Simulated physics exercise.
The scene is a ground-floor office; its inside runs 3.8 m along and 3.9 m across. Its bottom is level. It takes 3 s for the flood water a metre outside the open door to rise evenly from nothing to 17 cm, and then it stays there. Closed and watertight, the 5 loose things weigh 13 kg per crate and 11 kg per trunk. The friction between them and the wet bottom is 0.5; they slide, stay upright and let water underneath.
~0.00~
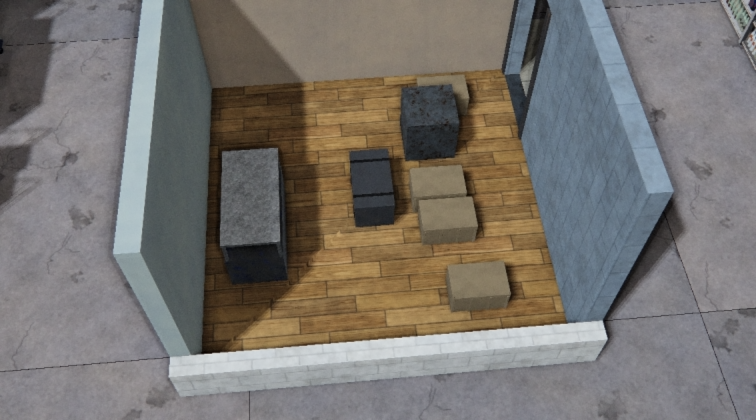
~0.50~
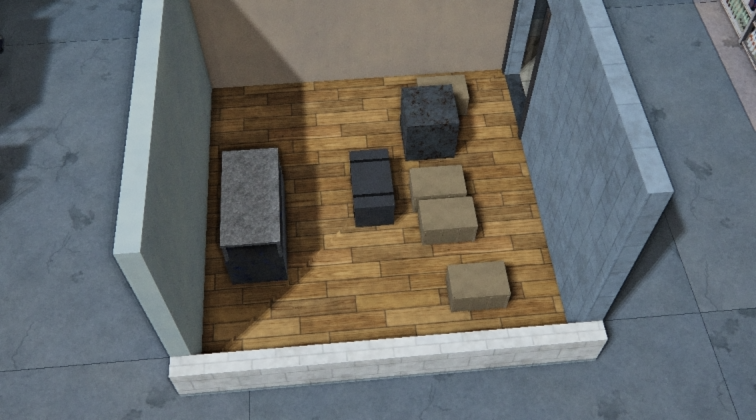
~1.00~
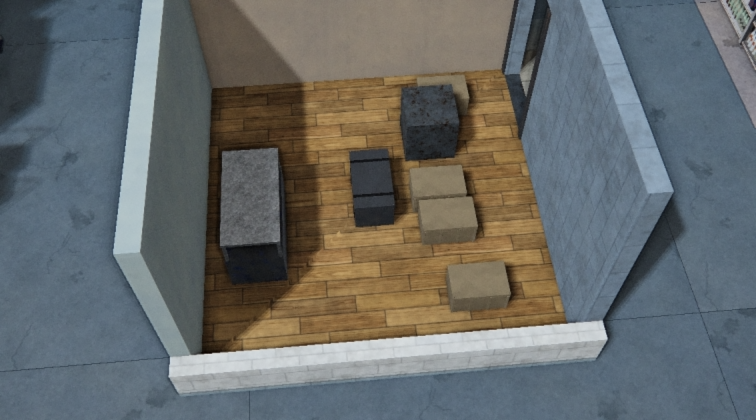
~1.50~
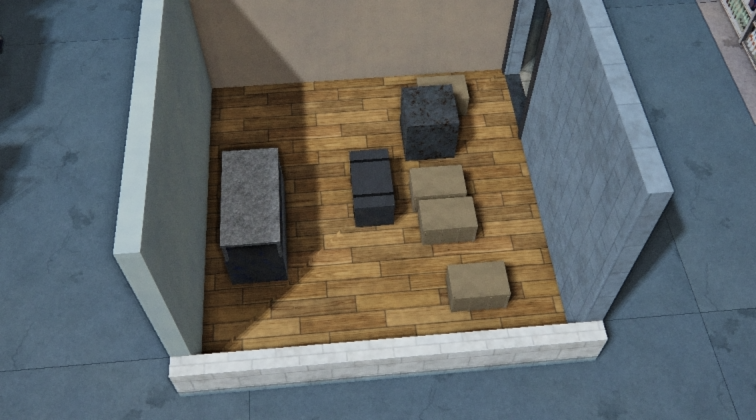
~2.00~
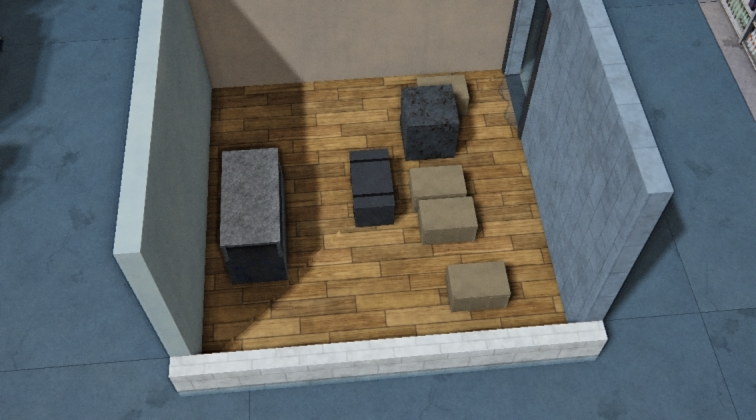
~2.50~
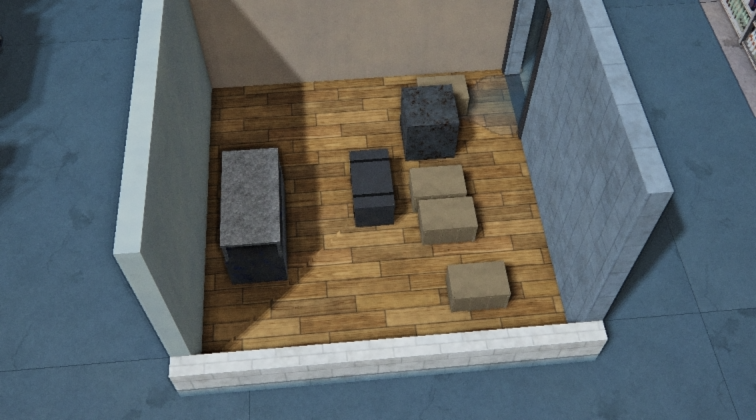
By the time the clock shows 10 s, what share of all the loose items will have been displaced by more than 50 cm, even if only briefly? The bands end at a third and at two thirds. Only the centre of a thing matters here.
It is a small fraction, under a third.
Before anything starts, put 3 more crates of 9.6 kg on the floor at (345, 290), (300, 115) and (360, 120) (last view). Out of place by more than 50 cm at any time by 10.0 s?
Order as given - inside the limit, above the limit, above the limit.
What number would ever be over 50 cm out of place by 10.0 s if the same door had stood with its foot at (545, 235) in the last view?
In that case the number is 4.
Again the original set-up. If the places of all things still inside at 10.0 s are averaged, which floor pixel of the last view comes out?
I'd say about (392, 217) in the last view.
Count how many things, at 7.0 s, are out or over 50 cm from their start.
Tally: 1.
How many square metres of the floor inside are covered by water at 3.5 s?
Roughly 2.0 m2.
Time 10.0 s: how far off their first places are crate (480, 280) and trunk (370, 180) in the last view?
In that order: 0 cm, 20 cm.
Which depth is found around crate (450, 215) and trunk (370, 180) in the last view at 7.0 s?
Some 2 cm at the first, some 1 cm at the second.
After 3.5 s 0 of 5 are over 50 cm from their spots; 0 afloat.
After 4.5 s 1 of 5 are over 50 cm from their spots; 0 afloat.
After 7.0 s 1 of 5 are over 50 cm from their spots; 1 afloat.
After 10.0 s 1 of 5 are over 50 cm from their spots, and 1 have been at some point; 2 afloat.
